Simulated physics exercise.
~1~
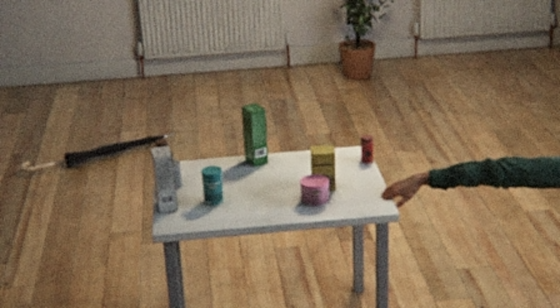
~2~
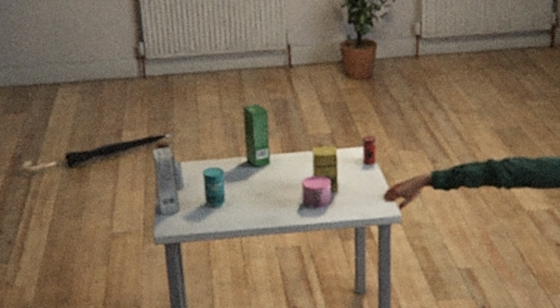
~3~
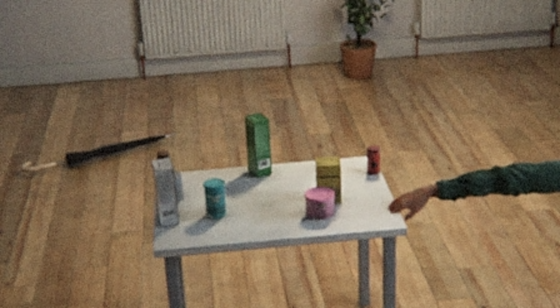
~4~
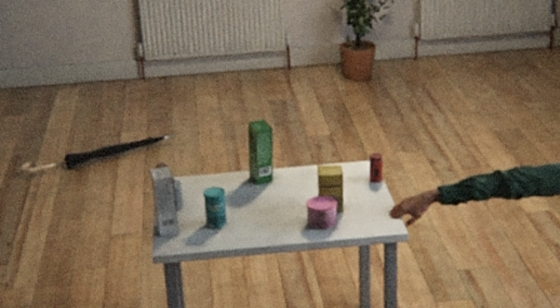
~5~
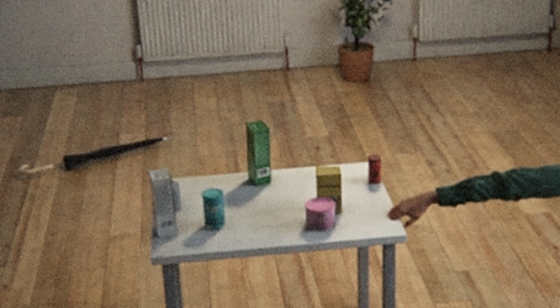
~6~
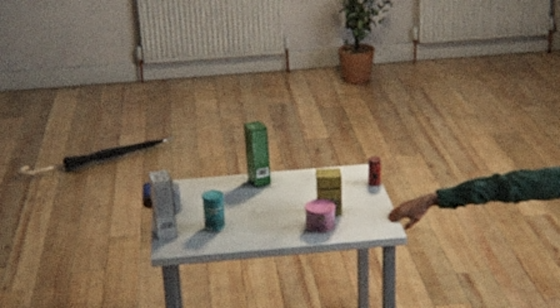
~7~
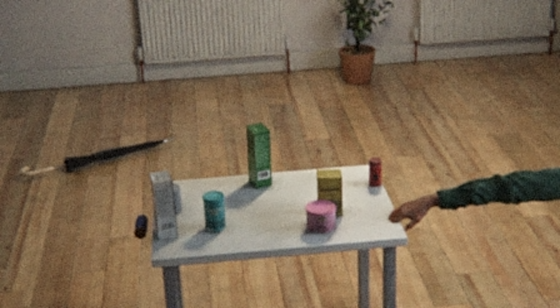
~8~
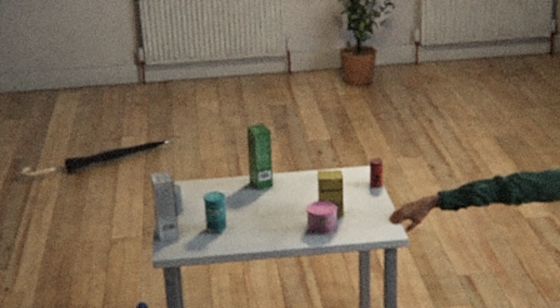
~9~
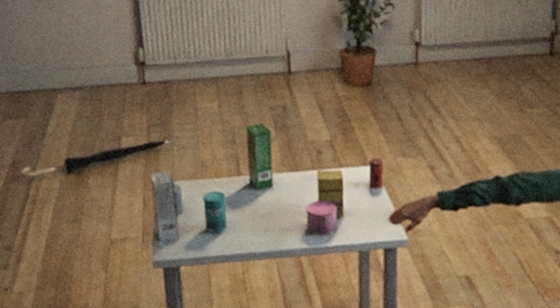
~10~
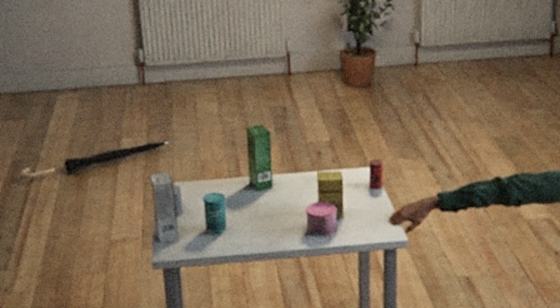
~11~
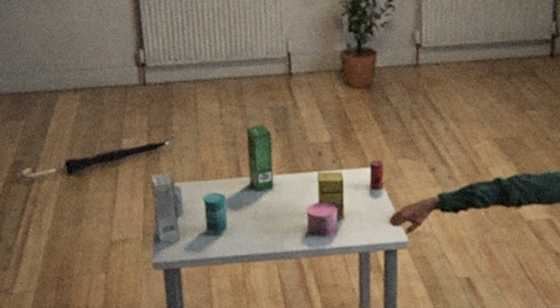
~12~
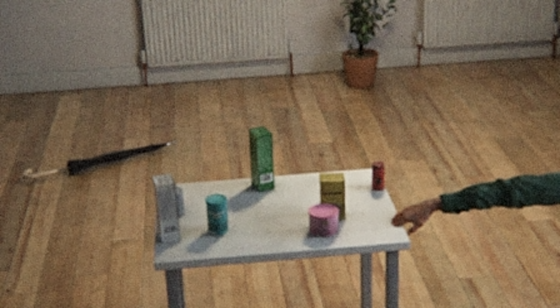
In a room with a wooden floor, a hand at the right edge of a small white table pulled it forward, and a small dark object behind the grey carton tipped over and fell off the left side, while everything else stayed standing on top.
